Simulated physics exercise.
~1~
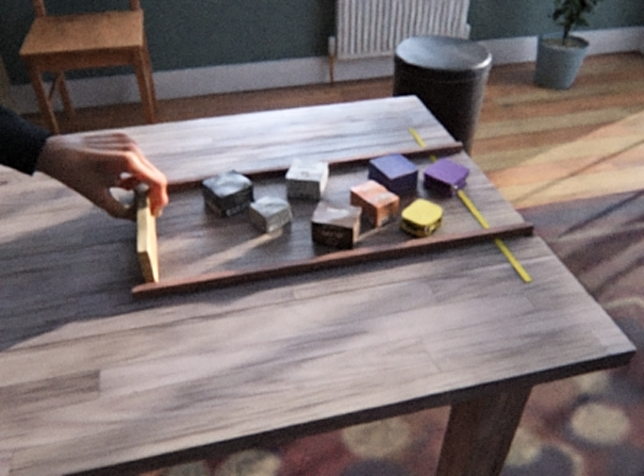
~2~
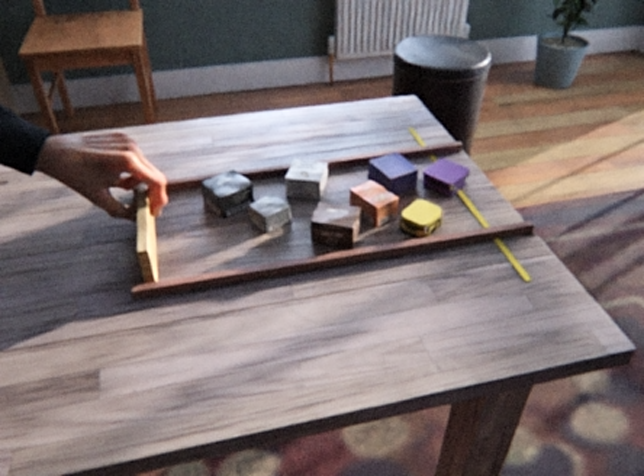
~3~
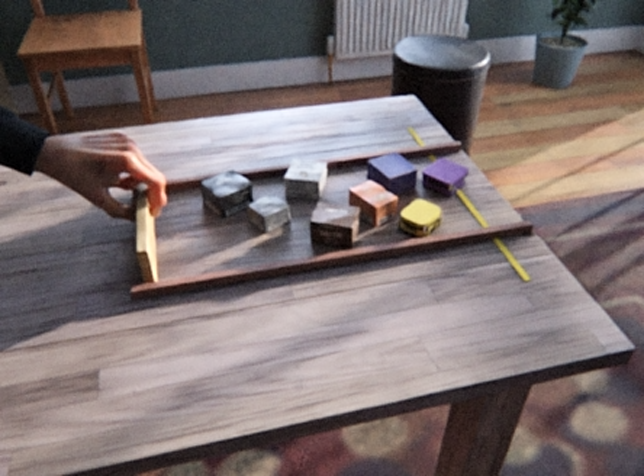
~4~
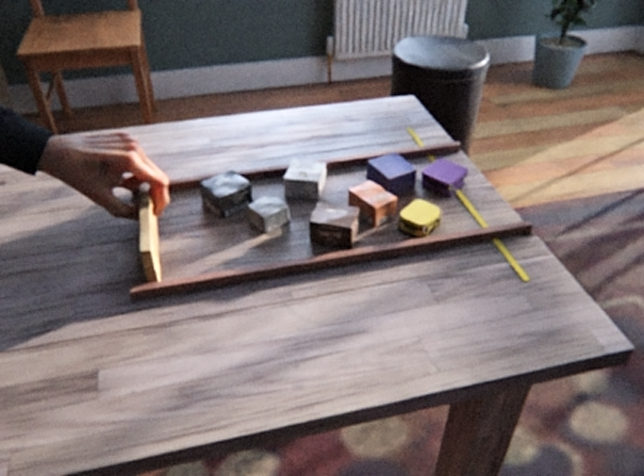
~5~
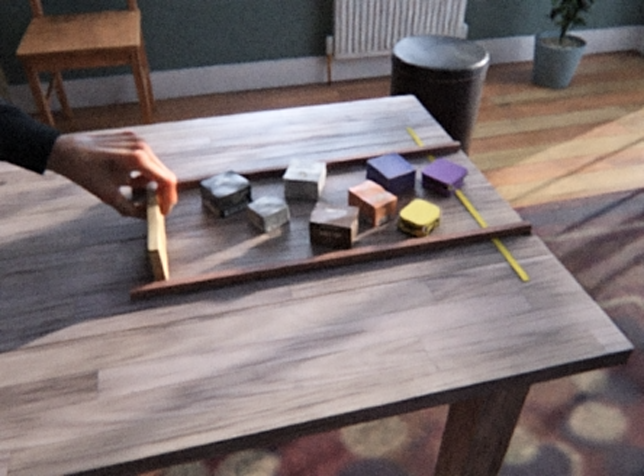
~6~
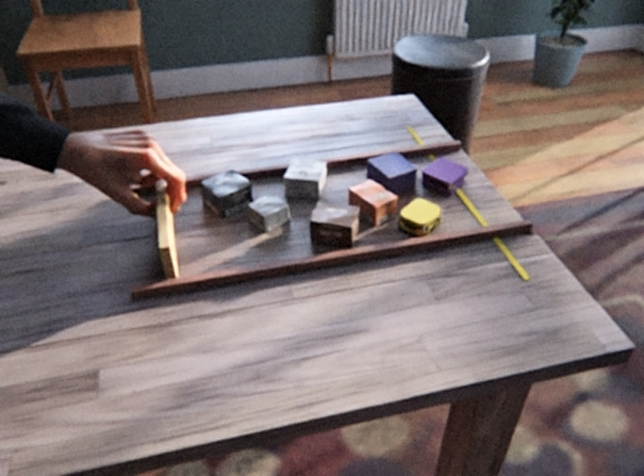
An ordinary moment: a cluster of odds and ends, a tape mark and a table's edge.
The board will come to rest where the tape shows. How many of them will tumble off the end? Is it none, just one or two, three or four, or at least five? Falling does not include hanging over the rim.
Tally: Over four.
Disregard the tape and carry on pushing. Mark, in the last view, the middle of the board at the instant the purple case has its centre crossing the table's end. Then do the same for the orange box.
(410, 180) and (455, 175), more or less.
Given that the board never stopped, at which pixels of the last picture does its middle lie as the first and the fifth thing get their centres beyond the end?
The first puts it near (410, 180), the next near (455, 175).
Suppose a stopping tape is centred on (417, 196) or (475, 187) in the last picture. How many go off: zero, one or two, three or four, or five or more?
Result per position - first: One or two, second: 5 or more.
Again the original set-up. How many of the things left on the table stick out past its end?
Expected count: 0.
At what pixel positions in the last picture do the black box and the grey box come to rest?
Black box: About (462, 161); grey box: About (475, 185).
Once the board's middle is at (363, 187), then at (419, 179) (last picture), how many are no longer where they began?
I make it 8 at the first spot and 8 at the other.
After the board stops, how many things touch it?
The number is 3.
Soon after, none off yet; purple case at rest near (444, 177); yellow case at rest near (420, 220); blue block at rest near (391, 173).
After that, none off yet; purple case displaced a little near (459, 176); yellow case at rest near (420, 220); blue block displaced about its own width near (418, 171).
And then, none off yet; purple case displaced about its own width near (500, 186); yellow case displaced well along near (482, 213); blue block displaced well along near (473, 169).
In the end, the number that fall off is five or more; gone, white box, orange box, blue block, yellow case and purple case.
